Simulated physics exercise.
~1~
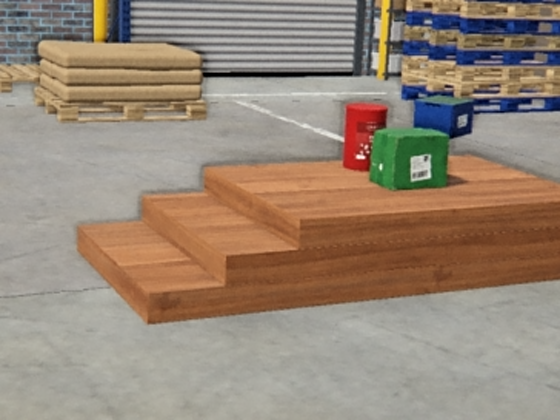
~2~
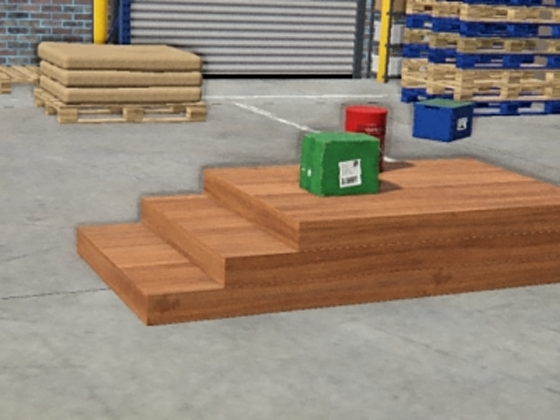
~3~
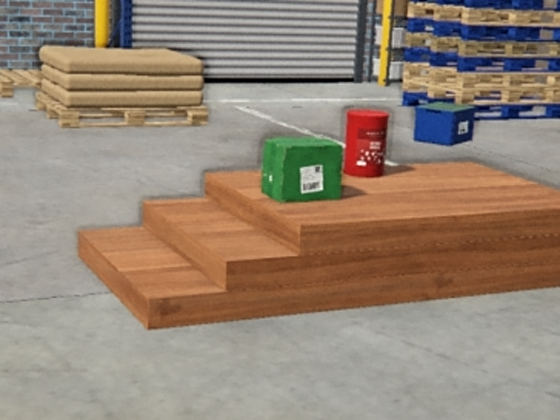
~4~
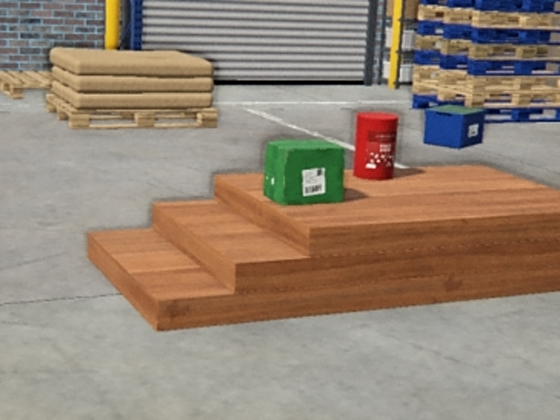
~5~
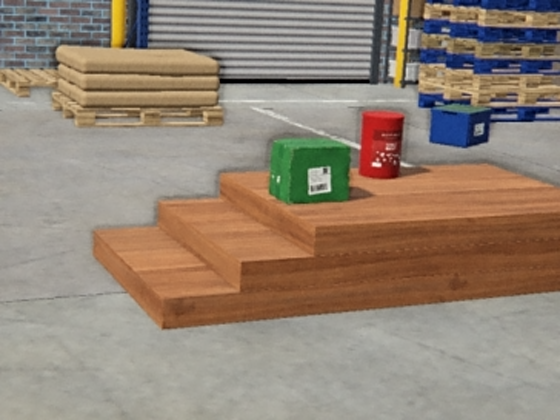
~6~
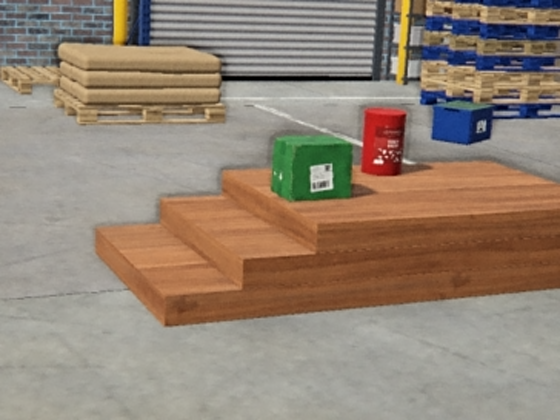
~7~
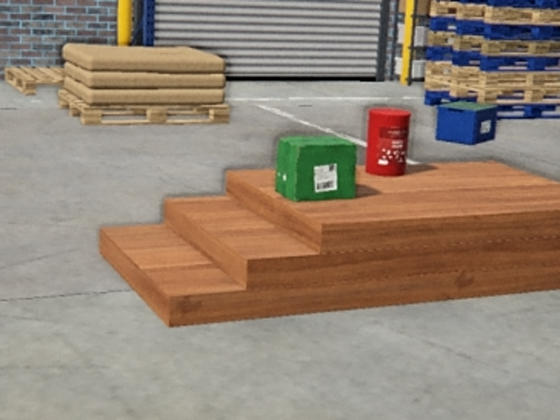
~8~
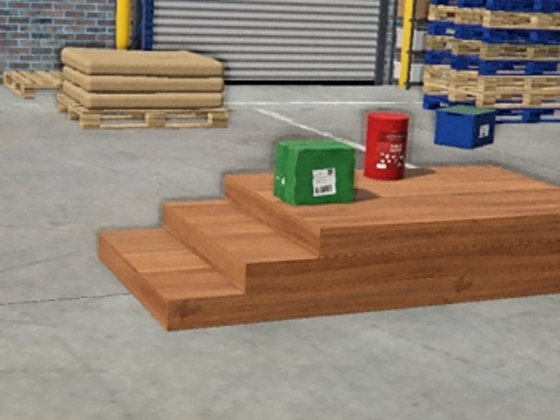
In a warehouse with a grey concrete floor, a low wooden platform with steps descending to the left is seen from slightly above by a gently swaying camera. Stacked tan sacks on a pallet, a roller shutter and blue and wooden pallets stand behind it, with a blue box on the right. On the platform, a green parcel with a white label sits in front of a red pail. The parcel slides left toward the steps, while the pail keeps its place. The parcel slows and stops near the top step, still upright on the landing.
